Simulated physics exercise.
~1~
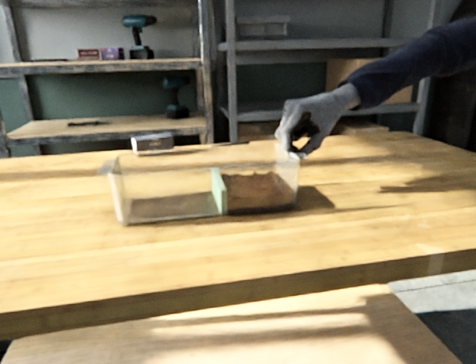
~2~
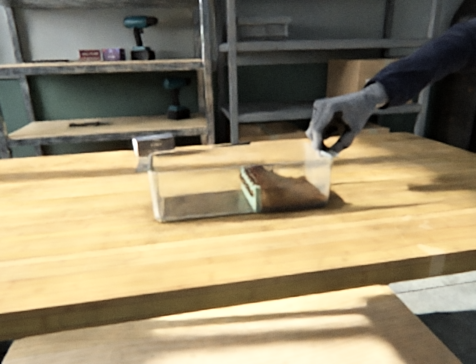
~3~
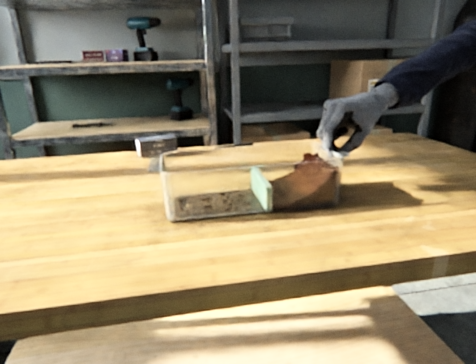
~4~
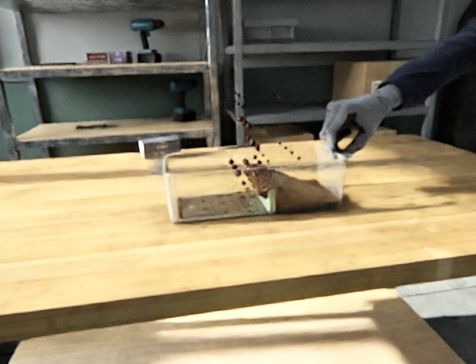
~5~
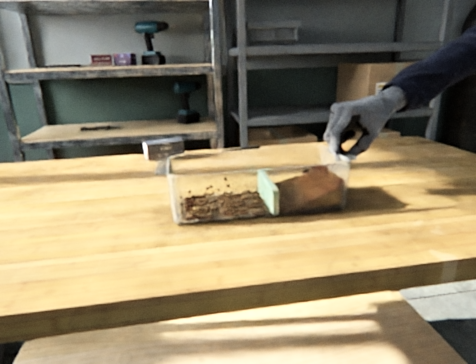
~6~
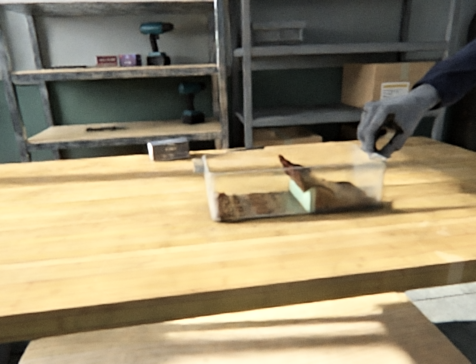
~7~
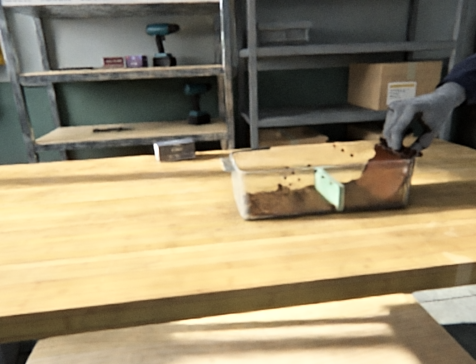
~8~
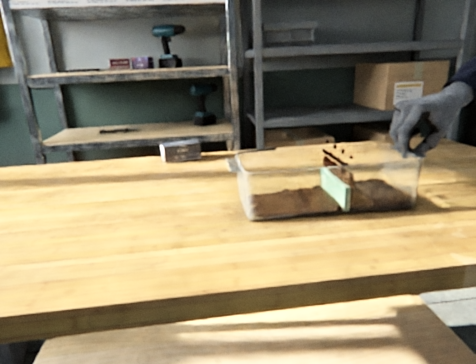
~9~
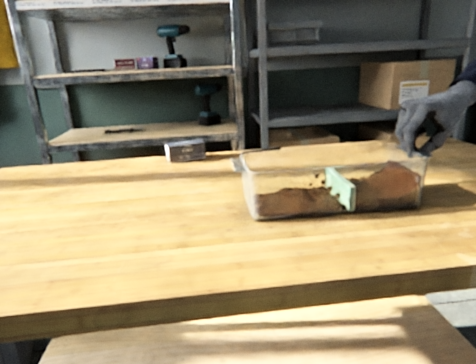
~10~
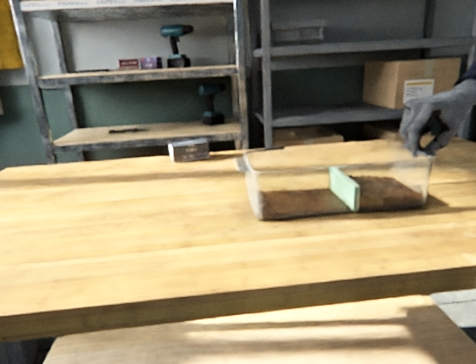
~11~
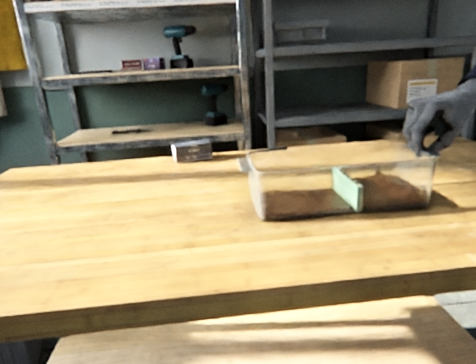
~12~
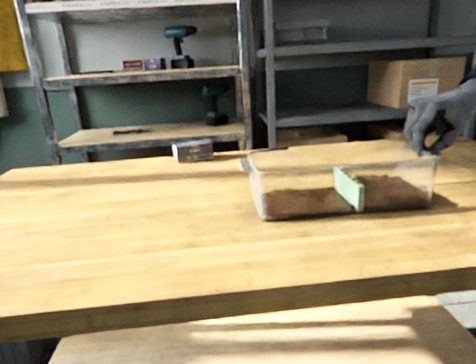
A clear rectangular box, split by a pale green divider and holding brown coffee in its right part, slides right across a light wooden table. The view is from the front and slightly above, with grey shelves holding a teal drill and small boxes behind. A grey-gloved hand at the right end moves the box, and coffee surges up and sprays over the divider into the empty left part. After a pause, the hand shifts it right again, and more sloshes across. The splashing dies down, leaving brown coffee lying low and level on both sides of the upright divider.
